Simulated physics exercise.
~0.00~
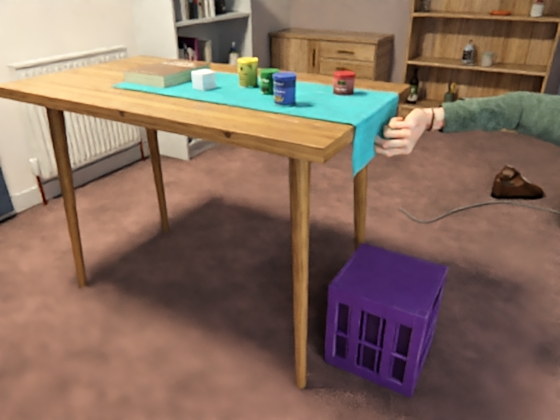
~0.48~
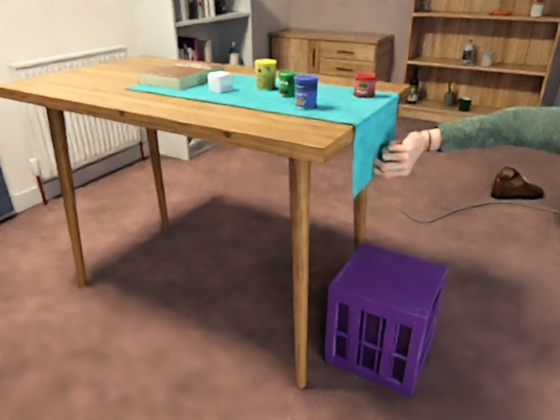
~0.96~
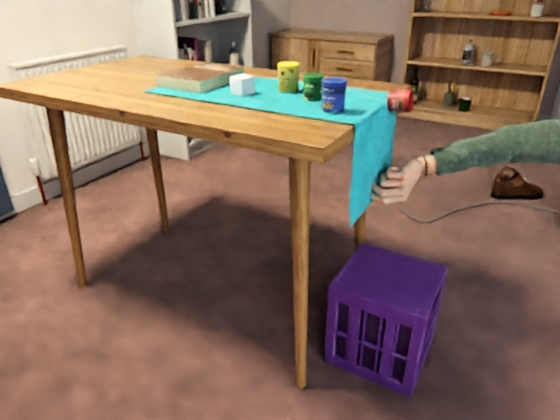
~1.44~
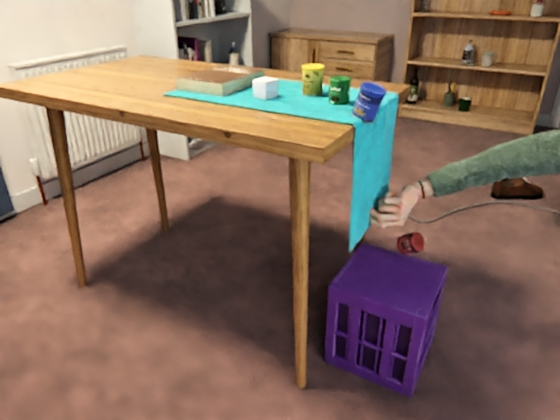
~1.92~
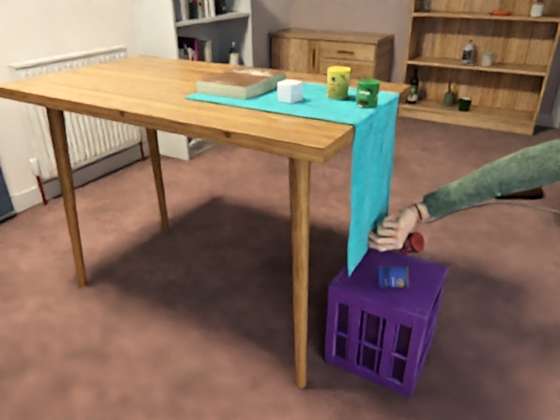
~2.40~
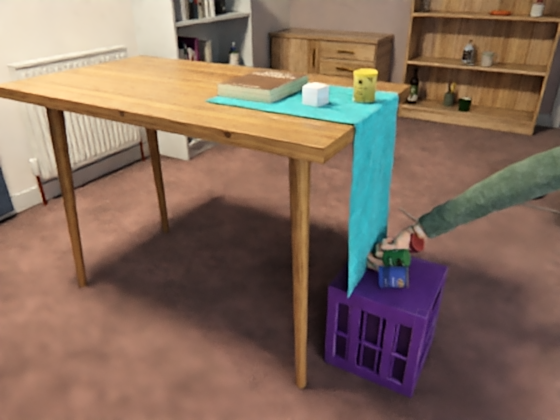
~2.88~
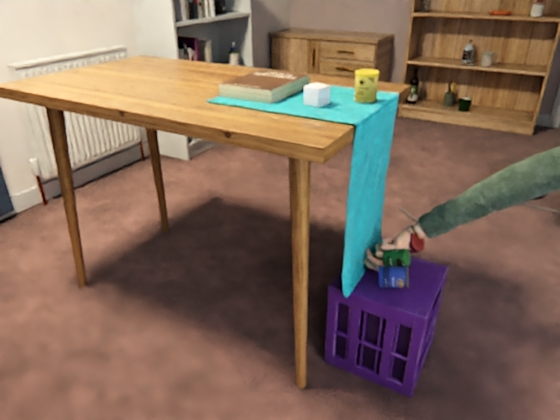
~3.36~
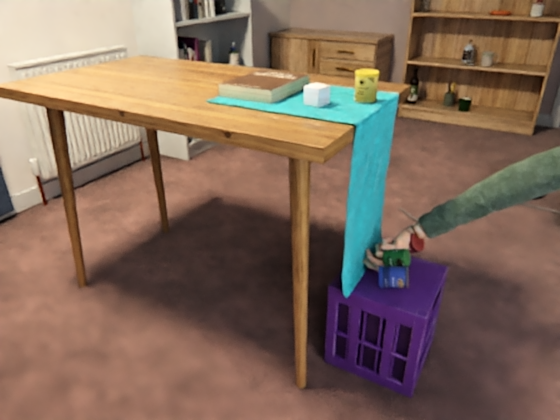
In a carpeted room with shelves and a radiator behind, a still view from slightly above shows a wooden desk with a purple crate below its right end. A turquoise tablecloth on it holds a book, a white cube, a yellow can, and green, blue and red containers. A hand reaching from the right draws the cloth's hanging end downward, sliding everything on it rightward. The red pot drops off first, then the blue can tips and falls, and the green pot follows. The hand stops at the crate, with three fallen containers beside it and the yellow can, cube and book still on the desk.
